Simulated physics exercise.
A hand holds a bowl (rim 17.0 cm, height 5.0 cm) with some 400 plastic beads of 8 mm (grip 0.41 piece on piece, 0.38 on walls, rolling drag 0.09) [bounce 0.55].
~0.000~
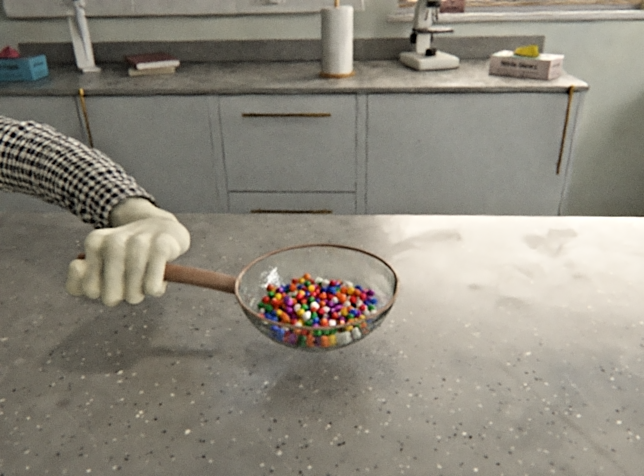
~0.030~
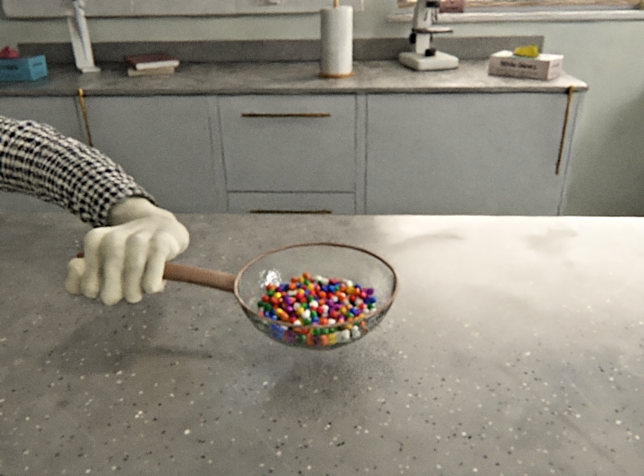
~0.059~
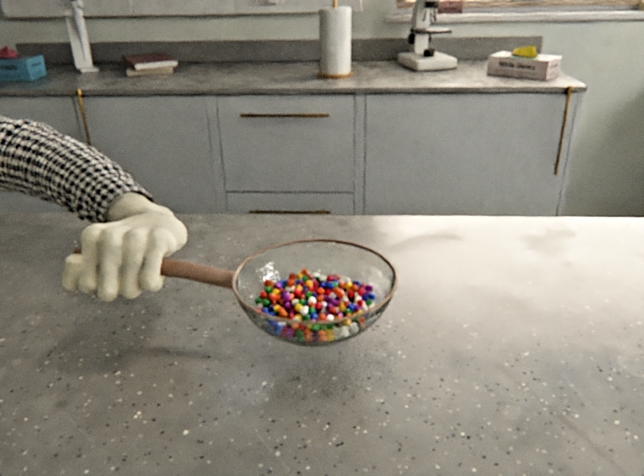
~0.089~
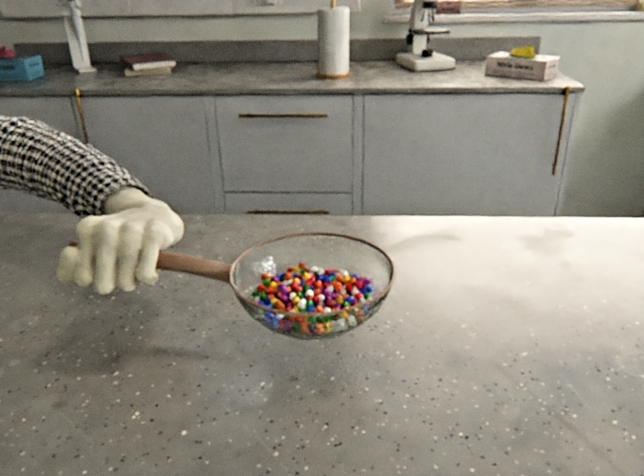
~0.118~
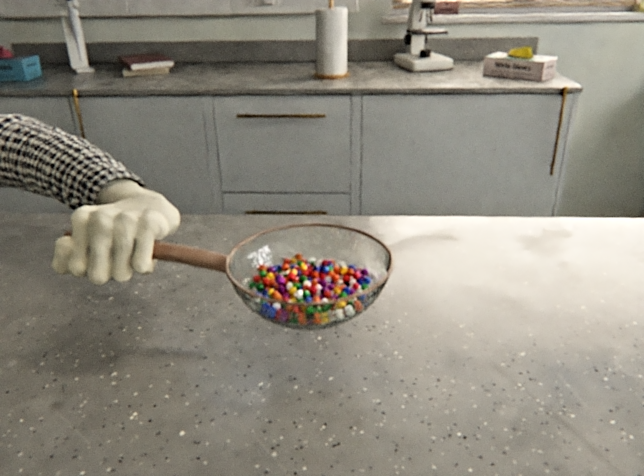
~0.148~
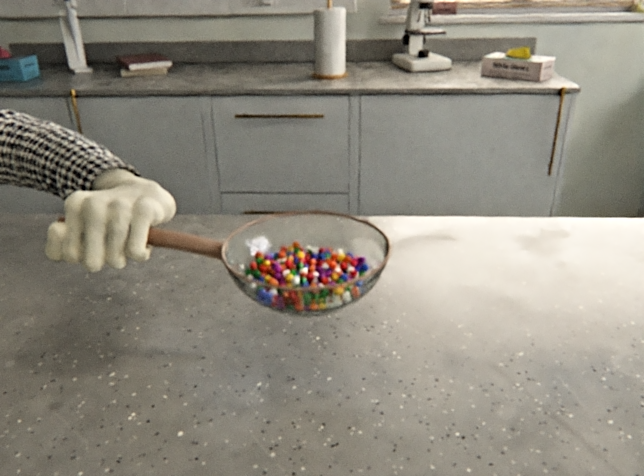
A pale hand in a checkered sleeve held a clear bowl of colorful beads by its handle above a speckled gray counter, barely moving at first, then raised it a little, keeping it level.
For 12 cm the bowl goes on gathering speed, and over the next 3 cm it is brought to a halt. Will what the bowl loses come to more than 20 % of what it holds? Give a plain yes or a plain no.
A plain no.
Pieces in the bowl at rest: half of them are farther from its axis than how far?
That works out to around 4.0 centimetres.
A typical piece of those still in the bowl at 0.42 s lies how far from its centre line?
Around 4.0 cm.
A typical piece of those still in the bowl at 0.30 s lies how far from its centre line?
Roughly 4.0 cm from the centre line.
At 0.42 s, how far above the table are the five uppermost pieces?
Around 23 cm above the table.
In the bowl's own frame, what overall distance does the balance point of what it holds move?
Displacement: Around 0.5 cm.
After 0.30 s, bowl 100 %; middle of the pieces not yet landed near (295, 174).
After 0.42 s, bowl 100 %; middle of the pieces not yet landed near (290, 181).
Then, at 0.54 s, bowl 100 %; middle of the pieces not yet landed near (291, 182).
After 0.65 s, bowl 100 %; middle of the pieces not yet landed near (291, 182).
In the end, at 0.9 s, bowl 100 %.
